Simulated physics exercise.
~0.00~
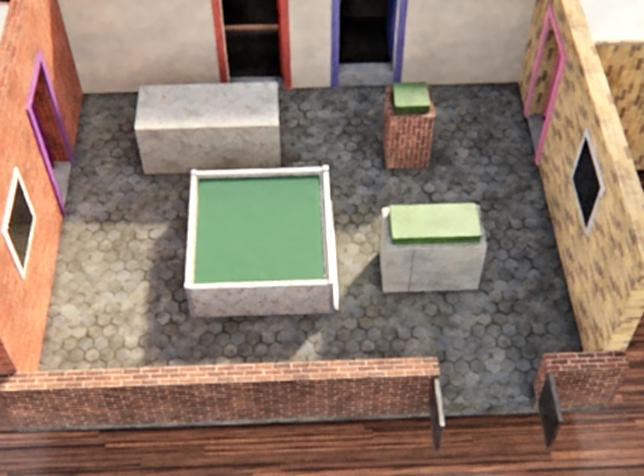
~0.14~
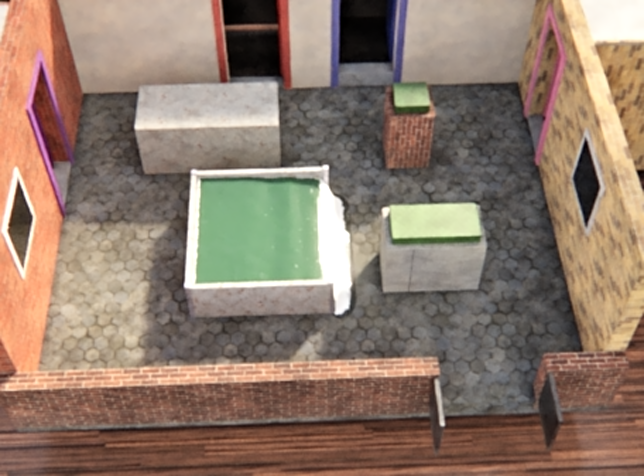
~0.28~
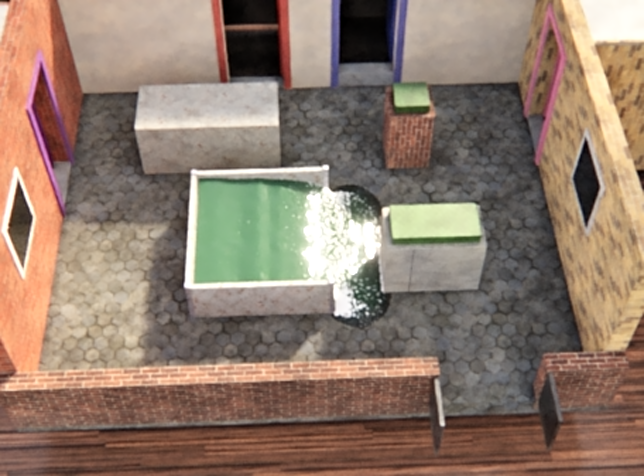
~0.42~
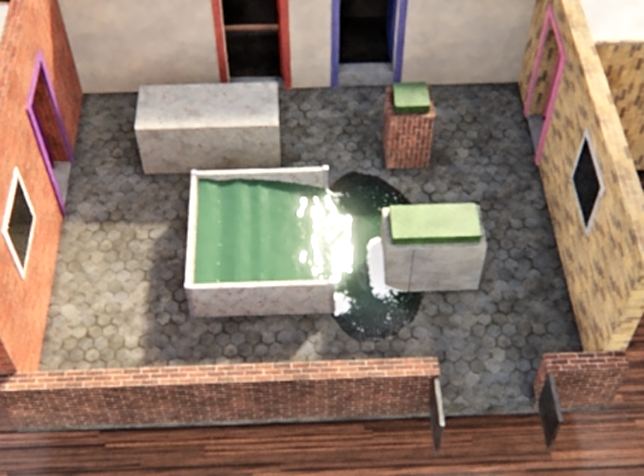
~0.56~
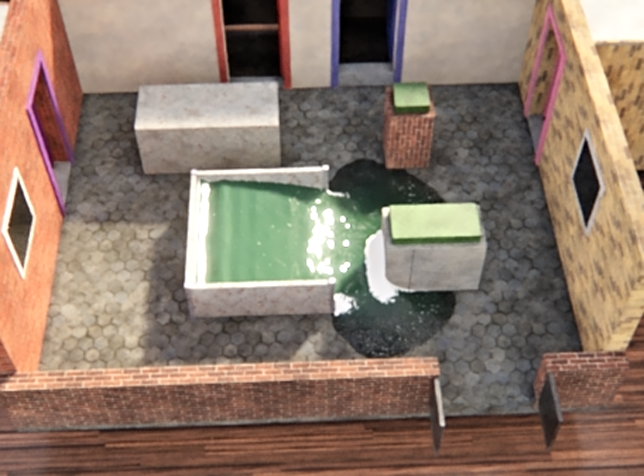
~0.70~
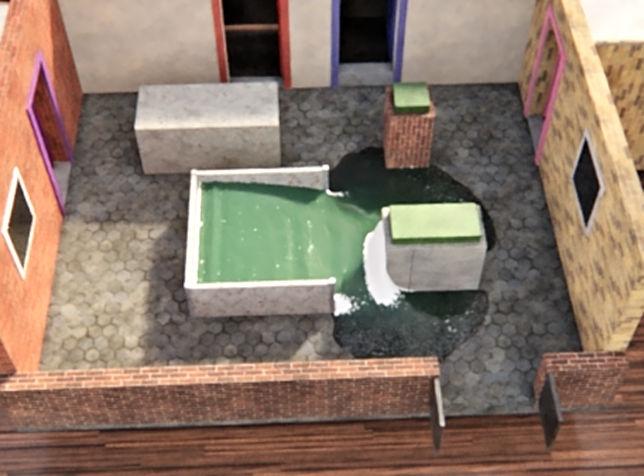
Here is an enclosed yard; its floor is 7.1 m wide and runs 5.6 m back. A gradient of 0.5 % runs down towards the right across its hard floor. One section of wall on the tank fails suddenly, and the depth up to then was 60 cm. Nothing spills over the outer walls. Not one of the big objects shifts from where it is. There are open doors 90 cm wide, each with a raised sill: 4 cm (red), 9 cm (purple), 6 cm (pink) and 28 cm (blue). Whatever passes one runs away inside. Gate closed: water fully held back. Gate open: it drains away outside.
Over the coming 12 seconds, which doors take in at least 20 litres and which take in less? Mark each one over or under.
Red door - under; purple door - under; pink door - over; blue door - under.
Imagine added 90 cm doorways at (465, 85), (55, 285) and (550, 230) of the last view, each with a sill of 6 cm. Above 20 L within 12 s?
Taking them in order, the first gets enough, the second too little and the third enough.
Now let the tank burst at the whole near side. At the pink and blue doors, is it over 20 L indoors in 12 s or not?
Then: Pink under, blue under.
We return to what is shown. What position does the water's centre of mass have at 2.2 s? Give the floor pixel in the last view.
Around (384, 247).
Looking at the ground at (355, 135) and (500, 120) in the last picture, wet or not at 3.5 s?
I'd say drenched, then drenched.
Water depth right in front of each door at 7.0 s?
You'd see red at 5 cm, purple at 0 cm, pink at 8 cm and blue at 3 cm.
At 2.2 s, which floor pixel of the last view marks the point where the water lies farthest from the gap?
I'd mark it close to (514, 82).
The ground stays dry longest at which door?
Answer: The purple door.
After 1.4 s water covers 35 % of the floor and is deepest (40 cm) near (366, 274); red door not reached, purple door not reached, pink door not reached, blue door not reached.
After 2.2 s water covers 40 % of the floor and is deepest (32 cm) near (538, 181); red door not reached, purple door not reached, pink door 18 cm at the sill, 27 L in, blue door 2 cm at the sill, 0 L in.
After 3.5 s water covers 55 % of the floor and is deepest (24 cm) near (516, 90); red door 1 cm at the sill, 0 L in, purple door not reached, pink door 11 cm at the sill, 87 L in, blue door 10 cm at the sill, 0 L in.
After 7.0 s water covers 80 % of the floor and is deepest (10 cm) near (518, 98); red door 5 cm at the sill, 0 L in, purple door not reached, pink door 8 cm at the sill, 111 L in, blue door 3 cm at the sill, 0 L in.
After 12.0 s water covers 100 % of the floor and is deepest (8 cm) near (187, 229); red door 4 cm at the sill, 6 L in, purple door 4 cm at the sill, 0 L in, pink door 6 cm at the sill, 119 L in, blue door 5 cm at the sill, 0 L in.
